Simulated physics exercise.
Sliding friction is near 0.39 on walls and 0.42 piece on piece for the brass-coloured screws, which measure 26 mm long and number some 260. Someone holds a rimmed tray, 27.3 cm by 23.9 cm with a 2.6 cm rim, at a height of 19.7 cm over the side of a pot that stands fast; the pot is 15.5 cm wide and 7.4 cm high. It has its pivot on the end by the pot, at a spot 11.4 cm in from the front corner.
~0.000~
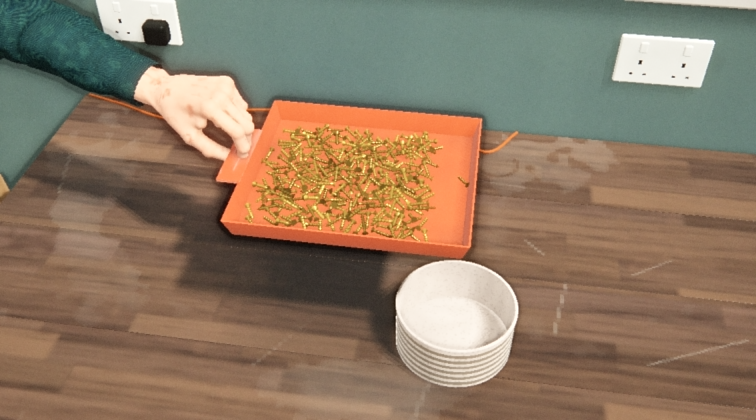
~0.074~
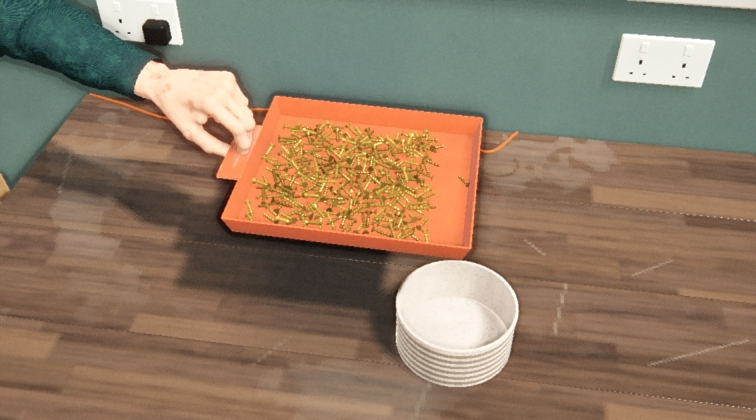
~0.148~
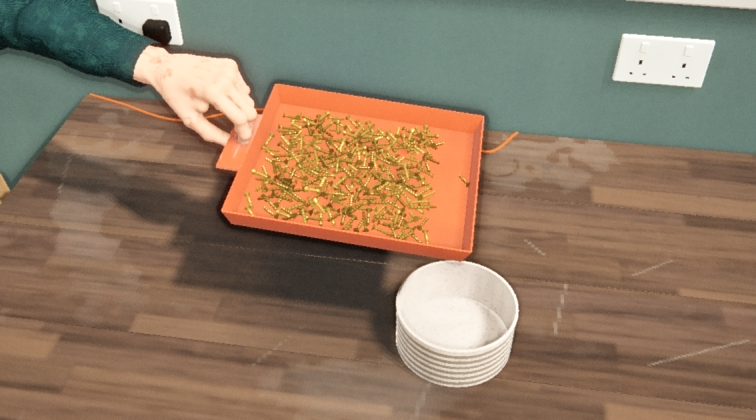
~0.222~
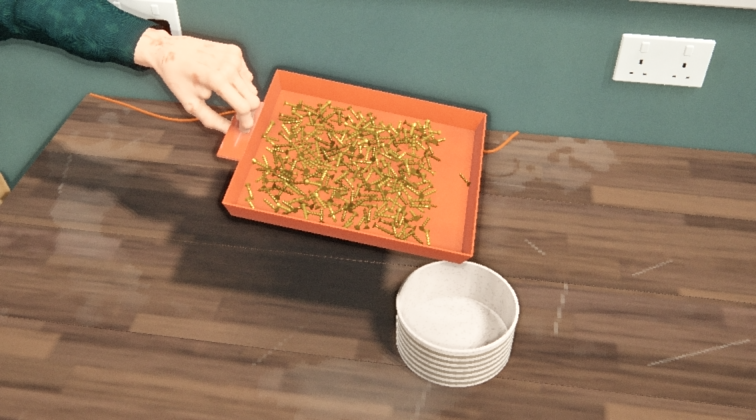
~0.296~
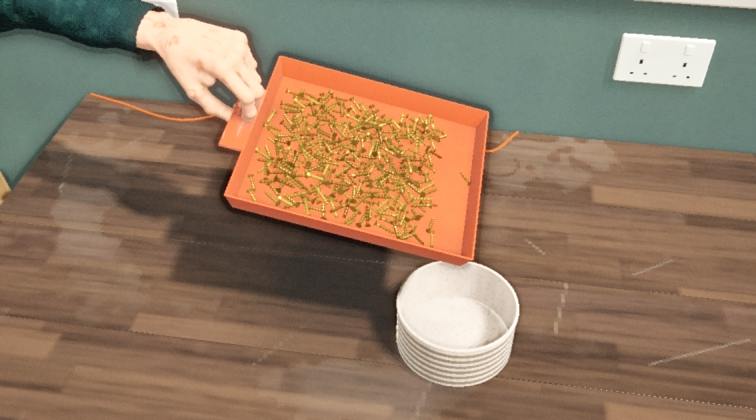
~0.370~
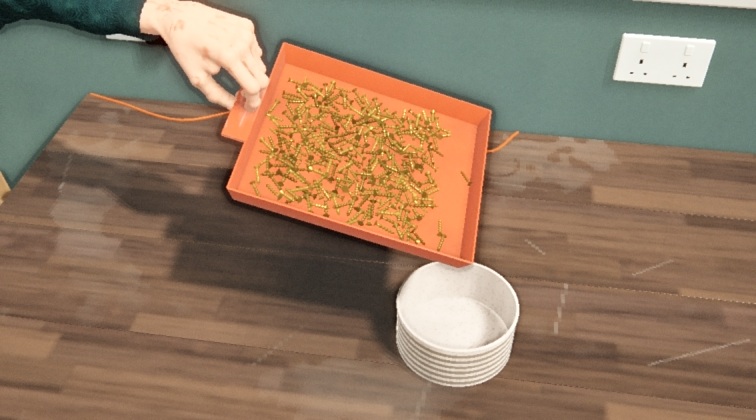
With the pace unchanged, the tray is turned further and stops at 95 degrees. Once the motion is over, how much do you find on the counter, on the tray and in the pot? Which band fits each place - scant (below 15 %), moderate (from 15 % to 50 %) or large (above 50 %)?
Counter - scant; left on the tray - scant; pot - large.
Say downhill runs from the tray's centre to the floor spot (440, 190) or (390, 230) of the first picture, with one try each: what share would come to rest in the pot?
Approximately 30 percent, then 75 percent.
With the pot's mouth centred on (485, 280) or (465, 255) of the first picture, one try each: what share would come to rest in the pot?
Spot one: Some 50 per cent; spot two: Some 10 per cent.
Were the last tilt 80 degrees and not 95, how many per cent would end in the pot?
That would be around 90 percent.
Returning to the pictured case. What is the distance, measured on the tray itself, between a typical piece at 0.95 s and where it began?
I'd say close to 13 centimetres.
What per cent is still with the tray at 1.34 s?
Close to 85 in a hundred.
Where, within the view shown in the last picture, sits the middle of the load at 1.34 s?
Approx. (455, 234).
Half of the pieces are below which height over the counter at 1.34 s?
Roughly 20 cm.
After 0.95 s, tilt 55 degrees; the tray holds 100 %, the pot 0 %.
After 1.34 s, tilt 79 degrees; the tray holds 85 %, the pot 5 %.
After 1.82 s, tilt 95 degrees; the tray holds 0 %, the pot 95 %.
By 2.7 s all is still; counter 5 %, tray 0 %, pot 95 %.
